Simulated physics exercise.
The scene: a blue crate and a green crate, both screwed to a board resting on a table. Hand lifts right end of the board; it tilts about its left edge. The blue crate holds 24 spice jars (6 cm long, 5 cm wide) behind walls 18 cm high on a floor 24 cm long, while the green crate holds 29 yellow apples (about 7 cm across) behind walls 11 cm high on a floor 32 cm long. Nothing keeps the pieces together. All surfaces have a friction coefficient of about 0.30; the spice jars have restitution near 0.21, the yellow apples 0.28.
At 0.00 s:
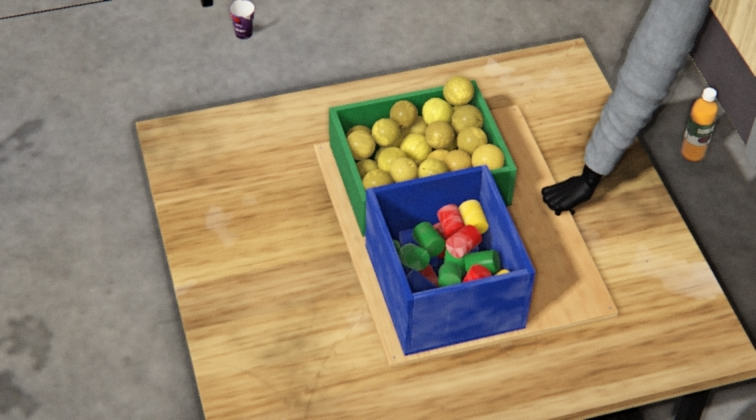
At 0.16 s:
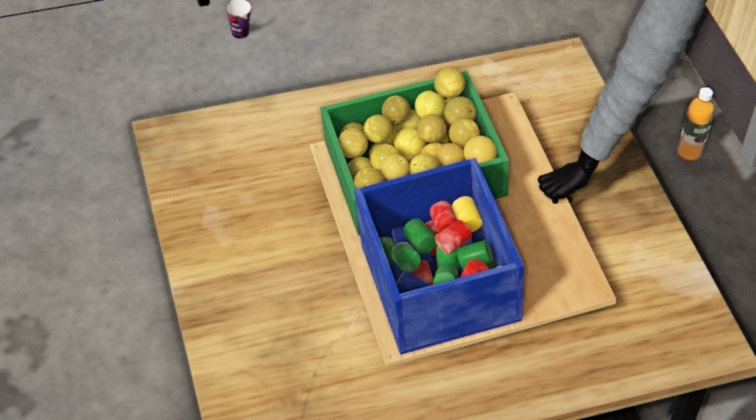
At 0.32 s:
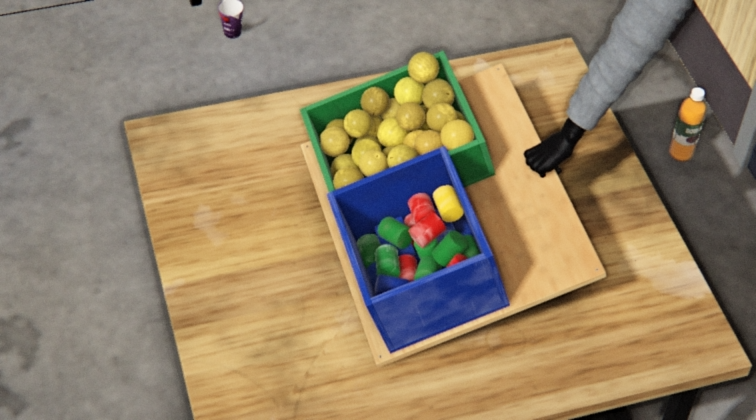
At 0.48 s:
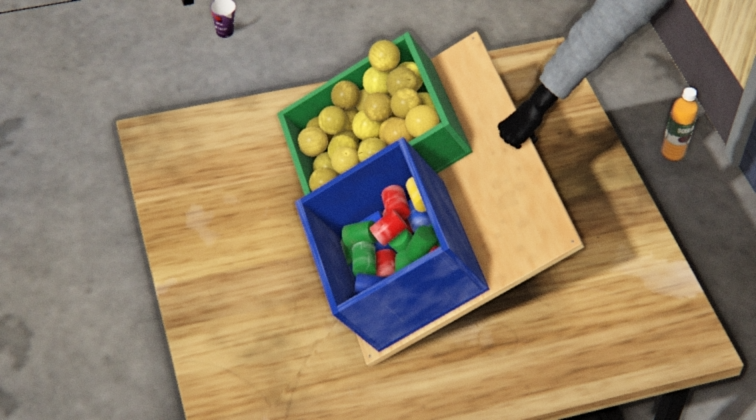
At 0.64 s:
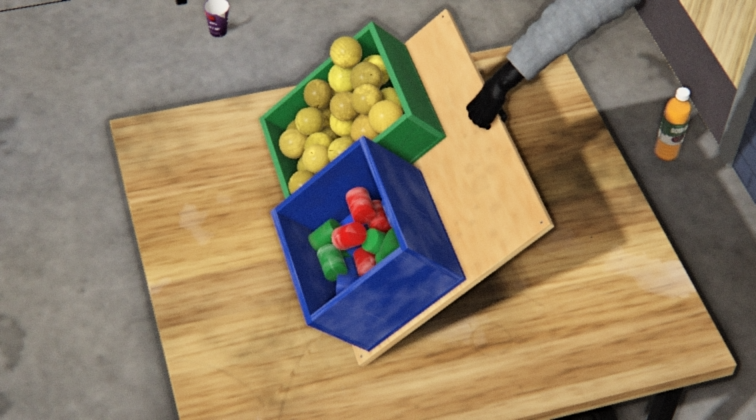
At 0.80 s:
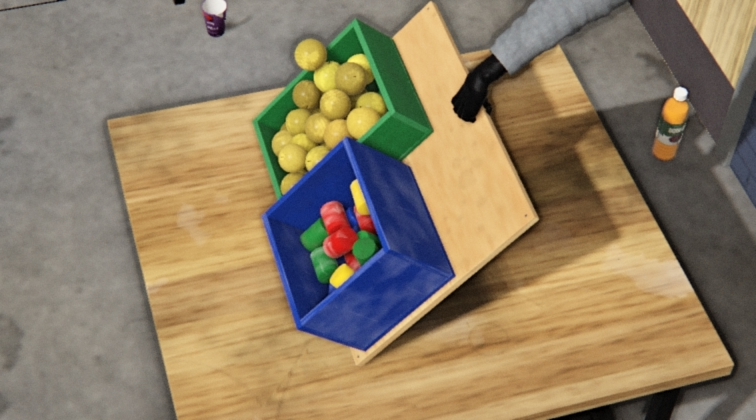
At the start, a green crate of yellow apples and a blue crate of small colourful jars sit level on a board on a wooden table, a black-gloved hand at its right edge. The hand then raises that side steadily, tilting board and crates steeply leftward, while the contents shift but stay inside.
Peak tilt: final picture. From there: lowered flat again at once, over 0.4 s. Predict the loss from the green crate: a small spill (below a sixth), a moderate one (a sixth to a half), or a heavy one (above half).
A small spill, below a sixth.
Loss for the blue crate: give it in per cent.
For the blue crate, 0 percent.
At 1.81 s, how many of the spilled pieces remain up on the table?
Some 1 in number.
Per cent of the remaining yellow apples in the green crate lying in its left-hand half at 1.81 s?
50 percent, give or take.
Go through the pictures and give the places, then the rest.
In the first picture (places track the rim corner closest to us here, unless another is named; the camera pans a little), green crate (by its farthest rim corner) (470, 82); blue crate (413, 296); tipped 0°; all still inside.
The second picture shows green crate (462, 73); blue crate (401, 297); tipped 5°.
The third picture shows green crate (439, 55); blue crate (371, 301); tipped 17°.
The fourth picture shows blue crate (338, 309); tipped 30°.
The fifth picture shows blue crate (311, 319); tipped 42°.
The sixth picture shows blue crate (301, 323); tipped 47°; all still inside.
After 0.96 s, tilt 30°; the blue crate has all 24 and the green crate is down by 1 of 29.
After 1.16 s, tilt 1°; the blue crate has all 24 and the green crate is down by 2 of 29.
After 1.45 s, tilt 0°; the blue crate has all 24 and the green crate is down by 2 of 29.
When it is over (at 1.81 s), the blue crate has all 24 and the green crate is down by 2 of 29. Asked share, 2 of 29, 7 per cent.
